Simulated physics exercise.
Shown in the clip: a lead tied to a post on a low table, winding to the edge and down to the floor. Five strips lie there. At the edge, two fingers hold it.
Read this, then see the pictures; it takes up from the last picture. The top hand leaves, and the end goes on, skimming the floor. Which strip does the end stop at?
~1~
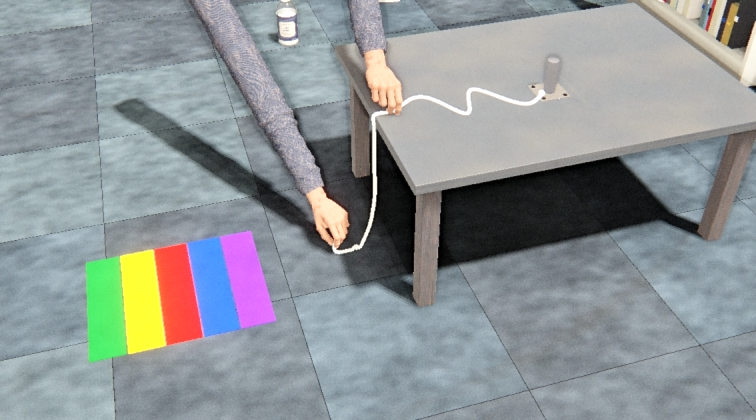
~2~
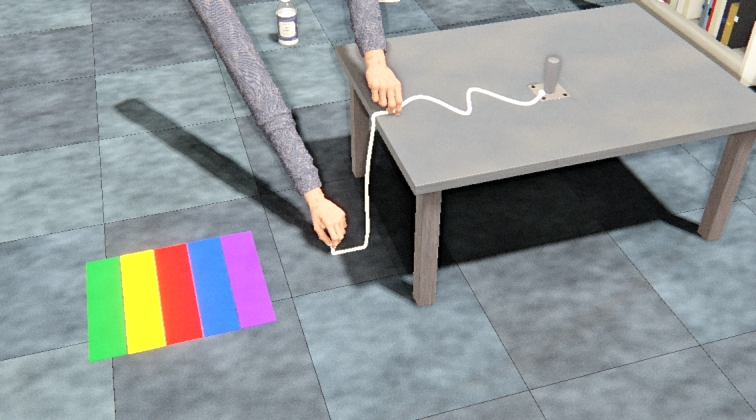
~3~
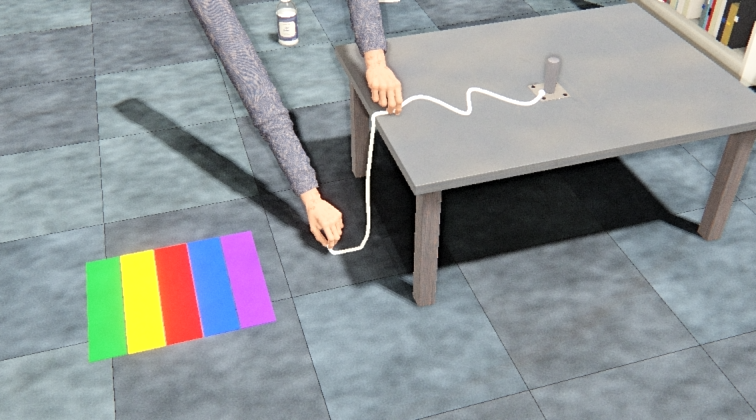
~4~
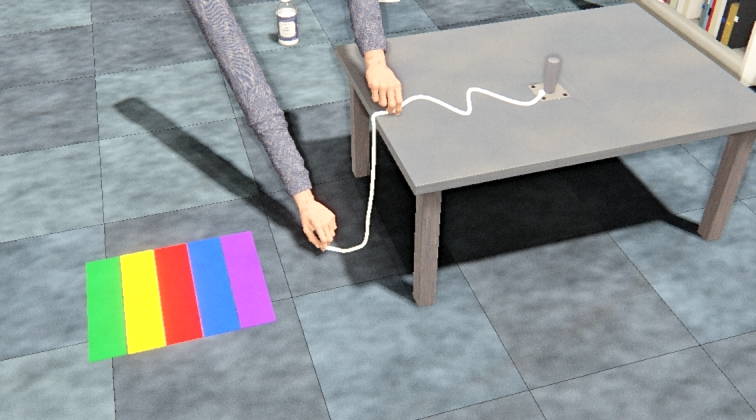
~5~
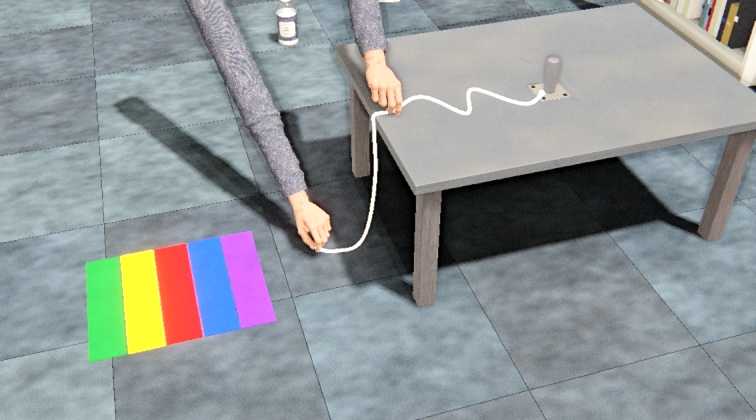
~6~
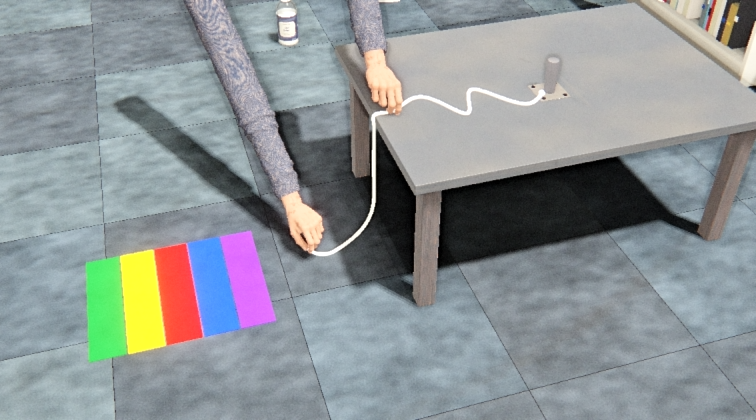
The yellow one.
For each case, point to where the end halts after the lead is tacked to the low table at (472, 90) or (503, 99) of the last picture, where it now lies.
It ends up at (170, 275) the first time and at (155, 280) the second time.
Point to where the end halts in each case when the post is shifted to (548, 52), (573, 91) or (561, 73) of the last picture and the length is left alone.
First close to (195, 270), next close to (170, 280), last close to (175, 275).
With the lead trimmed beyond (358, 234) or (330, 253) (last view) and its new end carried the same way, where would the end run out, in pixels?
Result 1: (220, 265). Result 2: (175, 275).
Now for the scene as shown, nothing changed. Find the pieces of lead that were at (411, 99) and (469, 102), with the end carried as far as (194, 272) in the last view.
(369, 144) for the first, (433, 107) for the second.
Early on, end near (194, 272); over blue.
Midway, end near (159, 280); over red.
At the end of the slack, end near (138, 284); over yellow. It gets as far as the yellow strip.
